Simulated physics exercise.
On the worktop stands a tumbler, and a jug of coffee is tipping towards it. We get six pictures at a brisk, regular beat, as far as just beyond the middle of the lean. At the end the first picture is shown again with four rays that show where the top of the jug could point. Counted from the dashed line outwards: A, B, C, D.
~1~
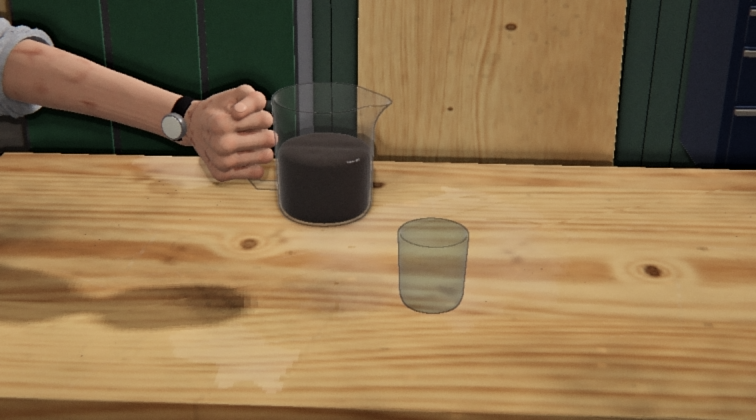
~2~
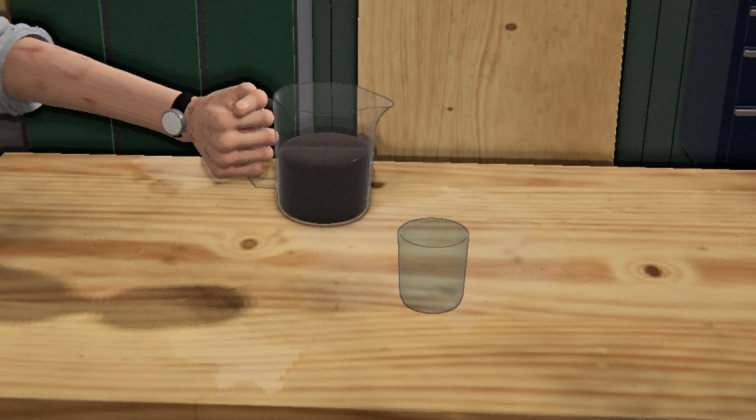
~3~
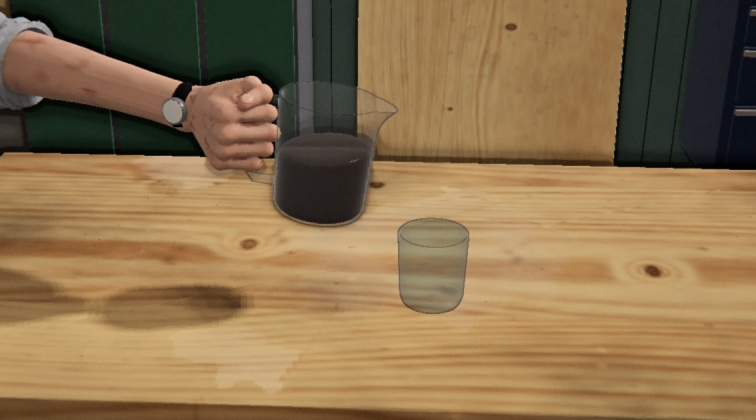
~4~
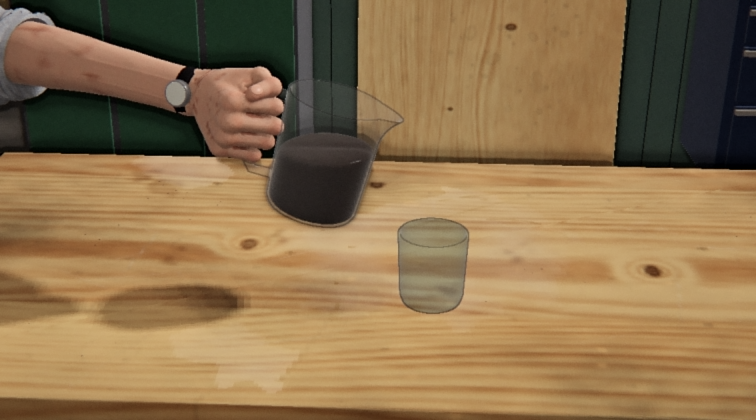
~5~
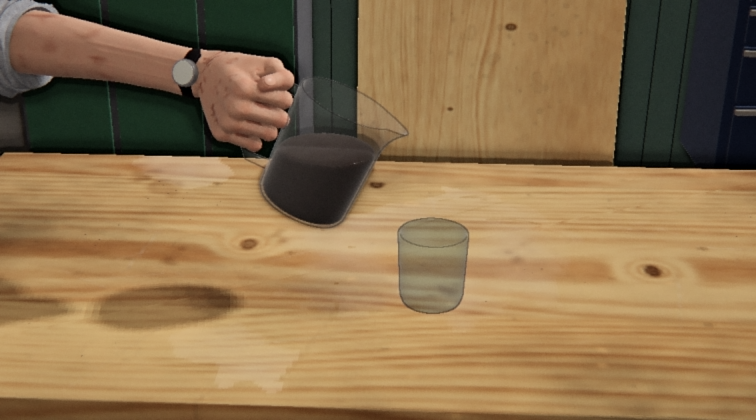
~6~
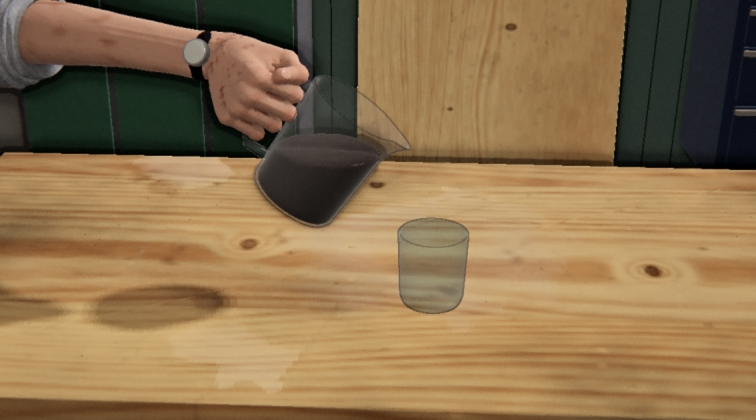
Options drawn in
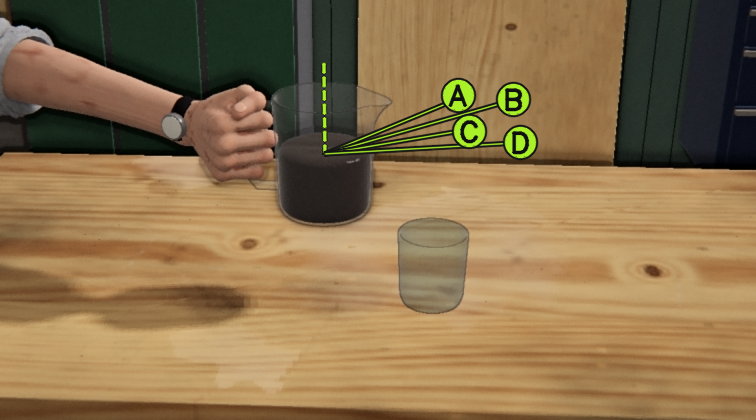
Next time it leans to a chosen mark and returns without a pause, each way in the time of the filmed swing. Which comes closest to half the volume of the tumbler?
A is best.
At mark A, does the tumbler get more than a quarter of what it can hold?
Yes, clearly.
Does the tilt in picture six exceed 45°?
No.
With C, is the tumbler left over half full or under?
Over half.
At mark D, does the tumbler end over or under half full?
Over half.
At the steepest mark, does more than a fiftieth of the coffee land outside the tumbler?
Yes, it does.
On the marked copy, A at (443, 104); B at (497, 104); C at (452, 132); D at (503, 143).
For mark A, the tumbler ends with about 50 % of what it can hold.
For mark B, the tumbler ends with about 72 % of what it can hold.
For mark C, the tumbler ends with about 83 % of what it can hold; 9 % of the coffee is spilt.
For mark D, the tumbler ends with about 87 % of what it can hold; 20 % of the coffee is spilt.
